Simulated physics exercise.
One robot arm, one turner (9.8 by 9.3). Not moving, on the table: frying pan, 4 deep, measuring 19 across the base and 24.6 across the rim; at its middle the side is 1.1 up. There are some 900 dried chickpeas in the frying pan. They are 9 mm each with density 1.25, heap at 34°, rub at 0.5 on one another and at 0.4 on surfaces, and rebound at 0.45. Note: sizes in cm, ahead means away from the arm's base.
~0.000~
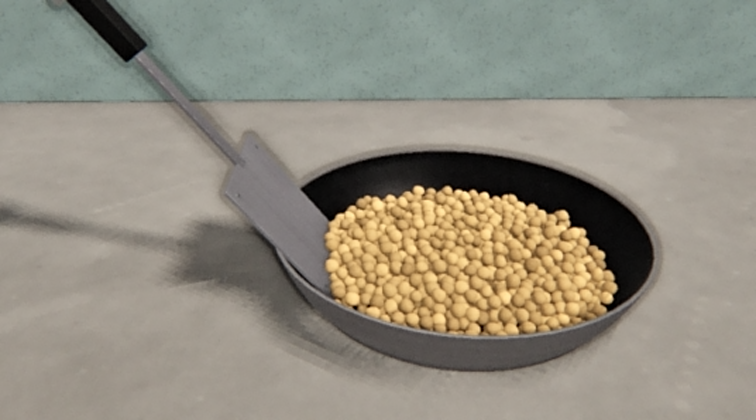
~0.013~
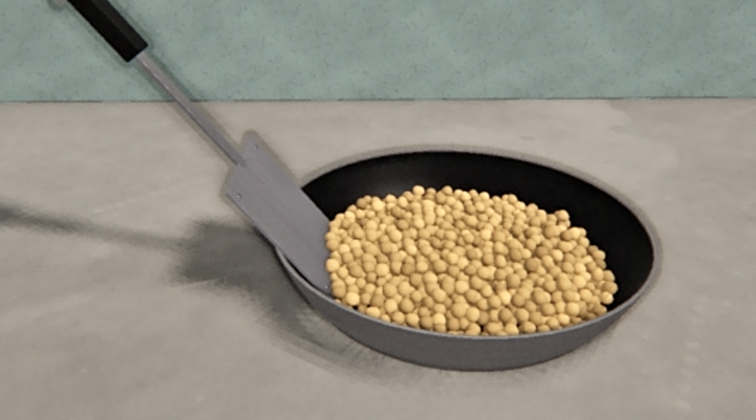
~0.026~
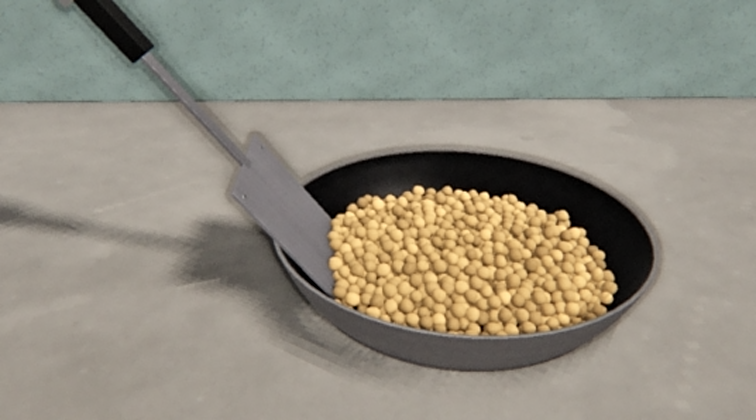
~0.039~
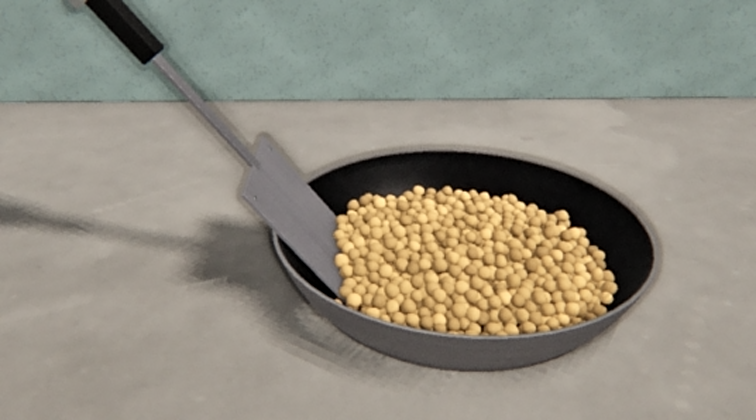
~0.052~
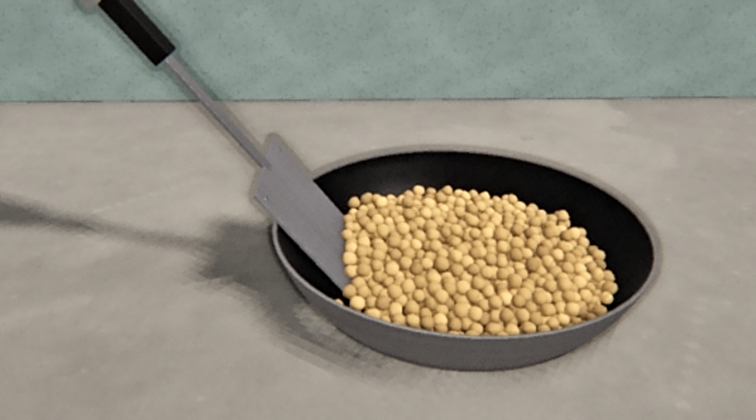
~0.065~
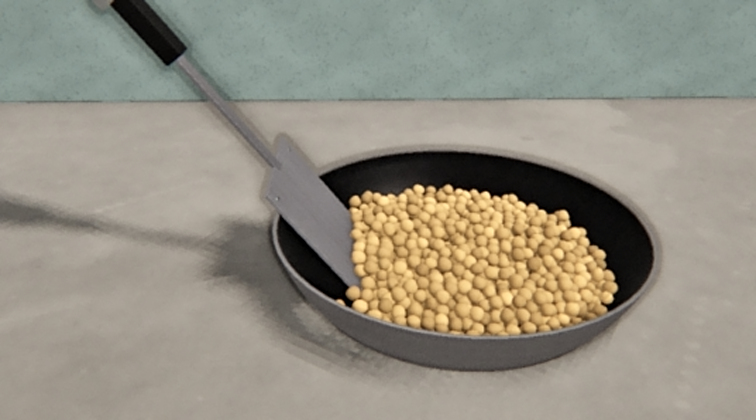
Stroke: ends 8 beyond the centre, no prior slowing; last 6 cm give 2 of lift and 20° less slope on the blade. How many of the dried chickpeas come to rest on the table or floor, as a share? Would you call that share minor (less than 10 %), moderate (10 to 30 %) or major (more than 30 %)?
I would call it minor.
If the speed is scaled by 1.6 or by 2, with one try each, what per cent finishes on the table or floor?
About 10 and 15 per cent.
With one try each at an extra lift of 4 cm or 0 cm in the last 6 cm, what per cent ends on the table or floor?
Result, in order: Approx. 5 % and 5 %.
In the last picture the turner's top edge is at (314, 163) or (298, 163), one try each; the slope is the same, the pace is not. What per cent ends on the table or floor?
20 % and 10 %.
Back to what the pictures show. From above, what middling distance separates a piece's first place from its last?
Distance: Around 4 cm.
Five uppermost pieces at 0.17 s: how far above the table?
Estimated height above table: Approx. 4 cm.
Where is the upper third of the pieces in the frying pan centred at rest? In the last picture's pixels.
The centre sits close to (584, 221).
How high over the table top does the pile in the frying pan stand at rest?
It reaches roughly 6.0 cm.
After 0.17 s, sloping 53°, highest piece 4 above the table; 900 in the frying pan.
After 0.27 s, sloping 45°, highest piece 5 above the table; 900 in the frying pan.
After 0.53 s, sloping 33°, highest piece 6 above the table; 880 in the frying pan, 18 on the table or floor, 2 on the blade or in flight.
After 1.58 s, sloping 33°, highest piece 6 above the table; 878 in the frying pan, 22 on the table or floor.
At rest, 878 in the frying pan, 22 on the table or floor. That is 2 % on the table or floor.
